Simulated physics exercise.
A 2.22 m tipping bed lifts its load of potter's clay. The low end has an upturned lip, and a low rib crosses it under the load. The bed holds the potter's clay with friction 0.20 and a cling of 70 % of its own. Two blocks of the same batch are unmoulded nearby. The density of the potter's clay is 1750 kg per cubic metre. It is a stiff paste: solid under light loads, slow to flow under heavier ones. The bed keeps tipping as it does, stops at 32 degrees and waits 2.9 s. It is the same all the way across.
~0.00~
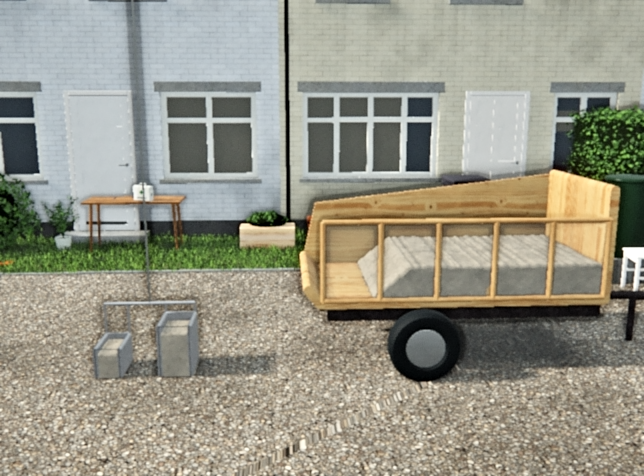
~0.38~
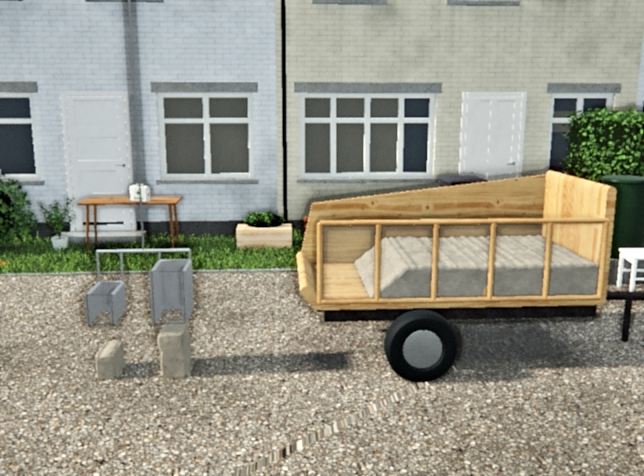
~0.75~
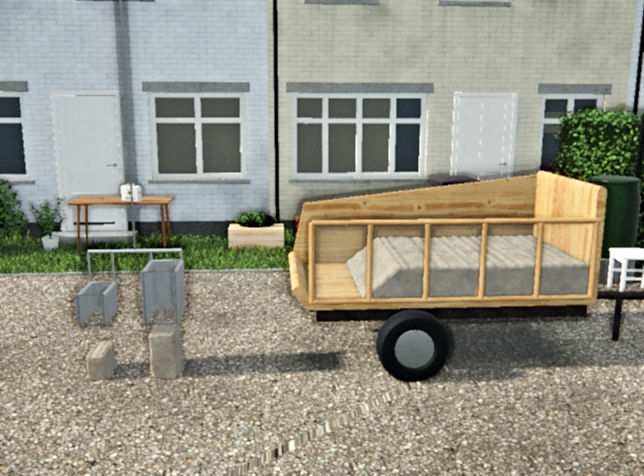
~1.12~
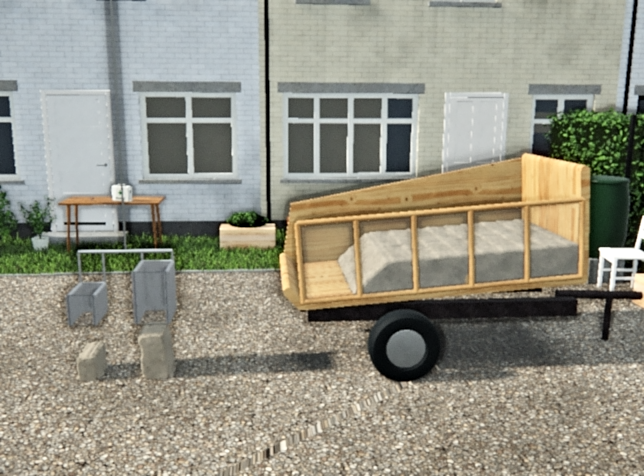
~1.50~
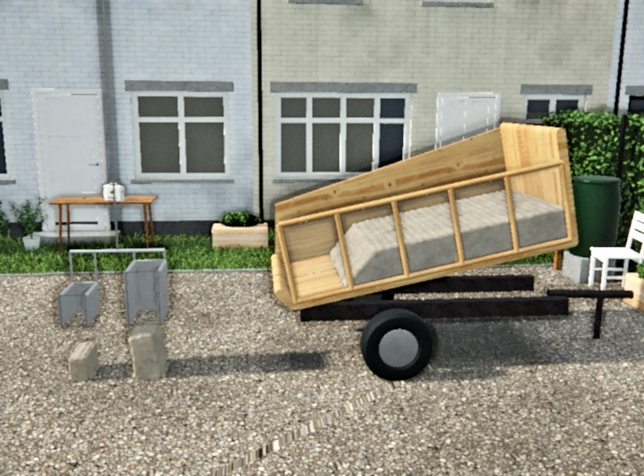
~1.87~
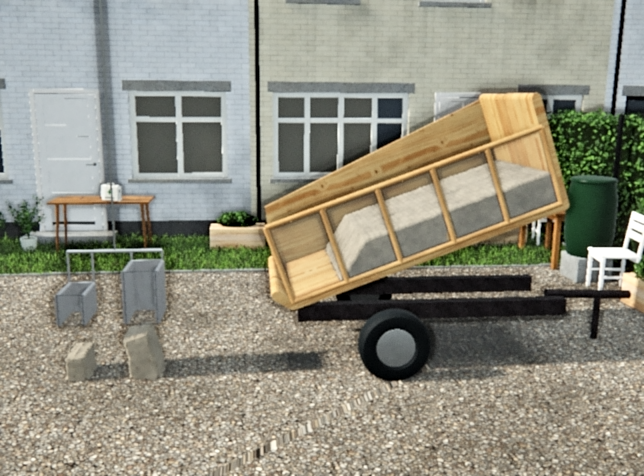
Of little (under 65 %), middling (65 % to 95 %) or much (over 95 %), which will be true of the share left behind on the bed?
It comes out much: Over 95 %.
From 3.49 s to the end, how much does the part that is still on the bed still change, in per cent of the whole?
Some 0 per cent.
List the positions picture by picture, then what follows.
The first picture shows top of the high end at (611, 191), tilt 0 degrees; front end of the potter's clay at (377, 295); test blocks 20 cm, 36 cm high (left to right).
The second picture shows top of the high end at (607, 192), tilt 0 degrees; front end of the potter's clay at (374, 296); test blocks 20 cm, 36 cm high (left to right).
The third picture shows top of the high end at (598, 192), tilt 0 degrees; front end of the potter's clay at (366, 296); test blocks 20 cm, 36 cm high (left to right).
The fourth picture shows top of the high end at (581, 171), tilt 4 degrees; front end of the potter's clay at (357, 292); test blocks 20 cm, 36 cm high (left to right).
The fifth picture shows top of the high end at (556, 134), tilt 12 degrees; front end of the potter's clay at (348, 285); test blocks 20 cm, 36 cm high (left to right).
The sixth picture shows top of the high end at (532, 100), tilt 20 degrees; front end of the potter's clay at (343, 278); test blocks 20 cm, 36 cm high (left to right).
By 2.35 s, the tilt is 30 degrees and 100 % is on the bed.
By 2.92 s, the tilt is 32 degrees and 100 % is on the bed.
By 3.49 s, the tilt is 32 degrees and 100 % is on the bed.
By 4.05 s, the tilt is 32 degrees and 100 % is on the bed.
By 5.50 s, at the end, the tilt is 32 degrees and 100 % is on the bed.
